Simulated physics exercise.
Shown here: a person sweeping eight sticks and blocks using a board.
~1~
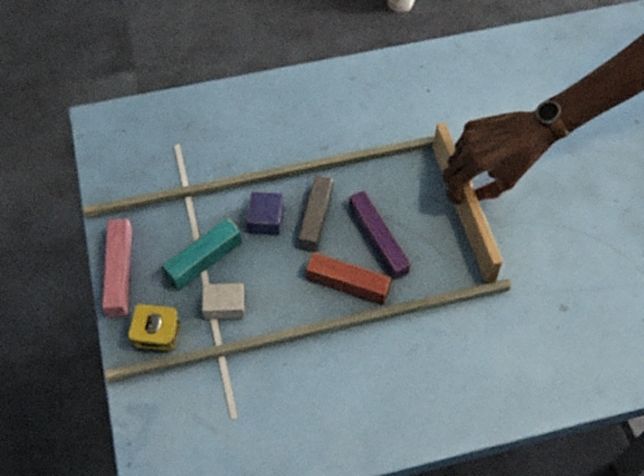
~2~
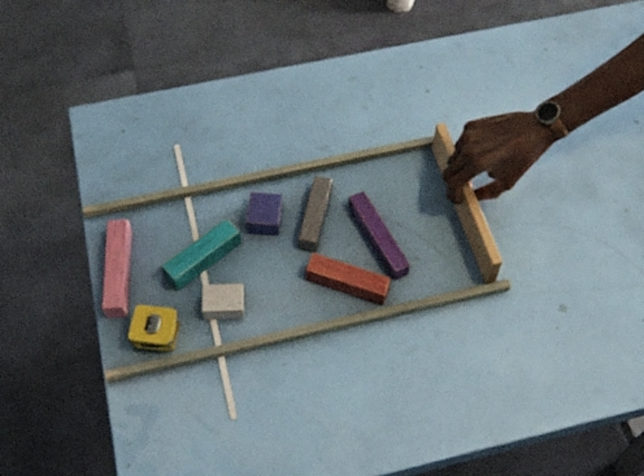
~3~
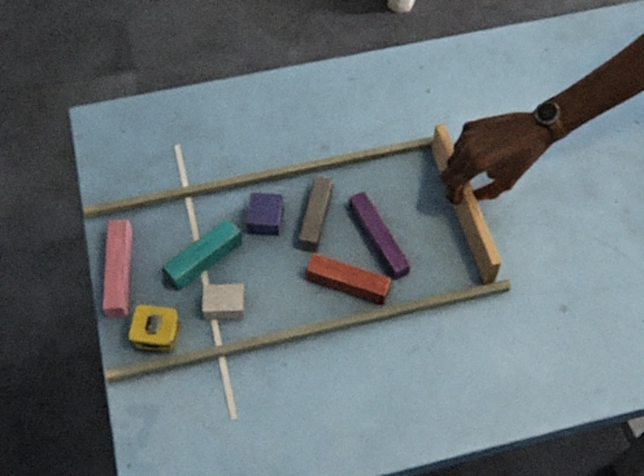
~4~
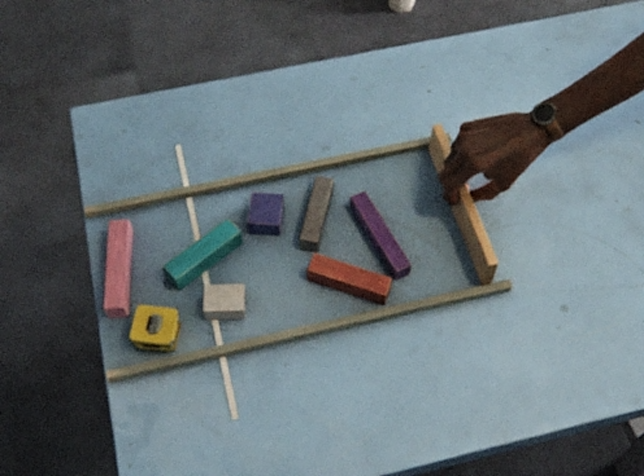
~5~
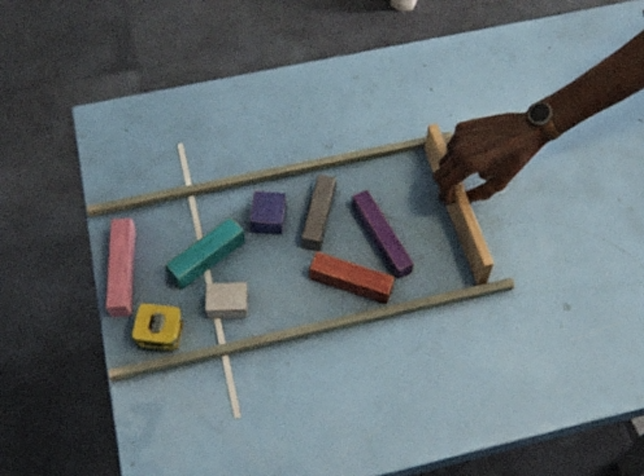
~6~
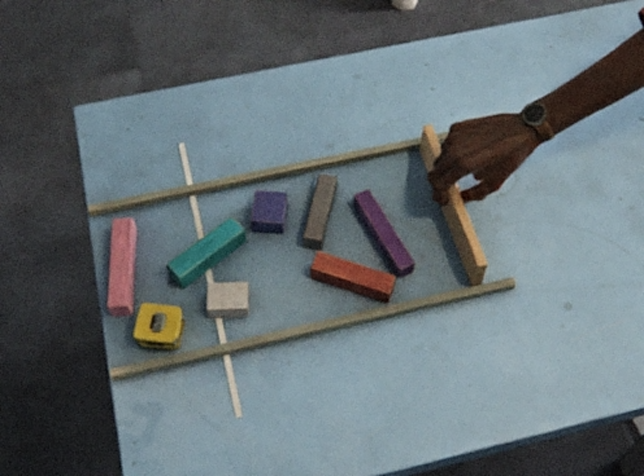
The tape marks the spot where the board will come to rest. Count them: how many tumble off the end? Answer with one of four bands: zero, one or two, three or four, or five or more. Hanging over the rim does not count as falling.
Zero.
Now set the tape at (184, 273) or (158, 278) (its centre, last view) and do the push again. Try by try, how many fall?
You'd get 2 the first time and 3 the second.
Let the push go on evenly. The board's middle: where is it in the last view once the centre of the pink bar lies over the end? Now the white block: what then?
Approx. (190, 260) / approx. (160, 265) for the other.
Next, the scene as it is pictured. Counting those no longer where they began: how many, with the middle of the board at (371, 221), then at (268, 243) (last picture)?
I count 2 first and 6 after.
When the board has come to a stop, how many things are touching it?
Result: 1 in all.
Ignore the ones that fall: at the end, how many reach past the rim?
I count 2 overhanging.
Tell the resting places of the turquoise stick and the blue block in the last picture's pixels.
Final spots - turquoise stick (135, 276), blue block (149, 223).
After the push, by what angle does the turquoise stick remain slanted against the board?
I'd say it's about 30° out of line.
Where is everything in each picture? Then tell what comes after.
The first picture shows pink bar (118, 267); yellow case (155, 329); turquoise stick (203, 254); board (465, 201); tape (203, 269).
The second picture shows yellow case (155, 330); board (465, 201).
The third picture shows turquoise stick (203, 254); grey bar (316, 214).
The fourth picture shows pink bar (119, 268); purple bar (380, 235).
The fifth picture shows yellow case (158, 328); red bar (352, 278).
The sixth picture shows pink bar (122, 266); yellow case (160, 328); turquoise stick (207, 252); board (451, 203); tape (208, 268).
Soon after, none off yet; pink bar at rest near (122, 266); yellow case at rest near (160, 328); turquoise stick at rest near (207, 252).
After that, none off yet; pink bar at rest near (122, 266); yellow case at rest near (160, 328); turquoise stick moving near (199, 256).
And then, none off yet; pink bar at rest near (121, 267); yellow case moving near (153, 333); turquoise stick displaced about its own width near (159, 274).
In the end, the number that fall off is zero.
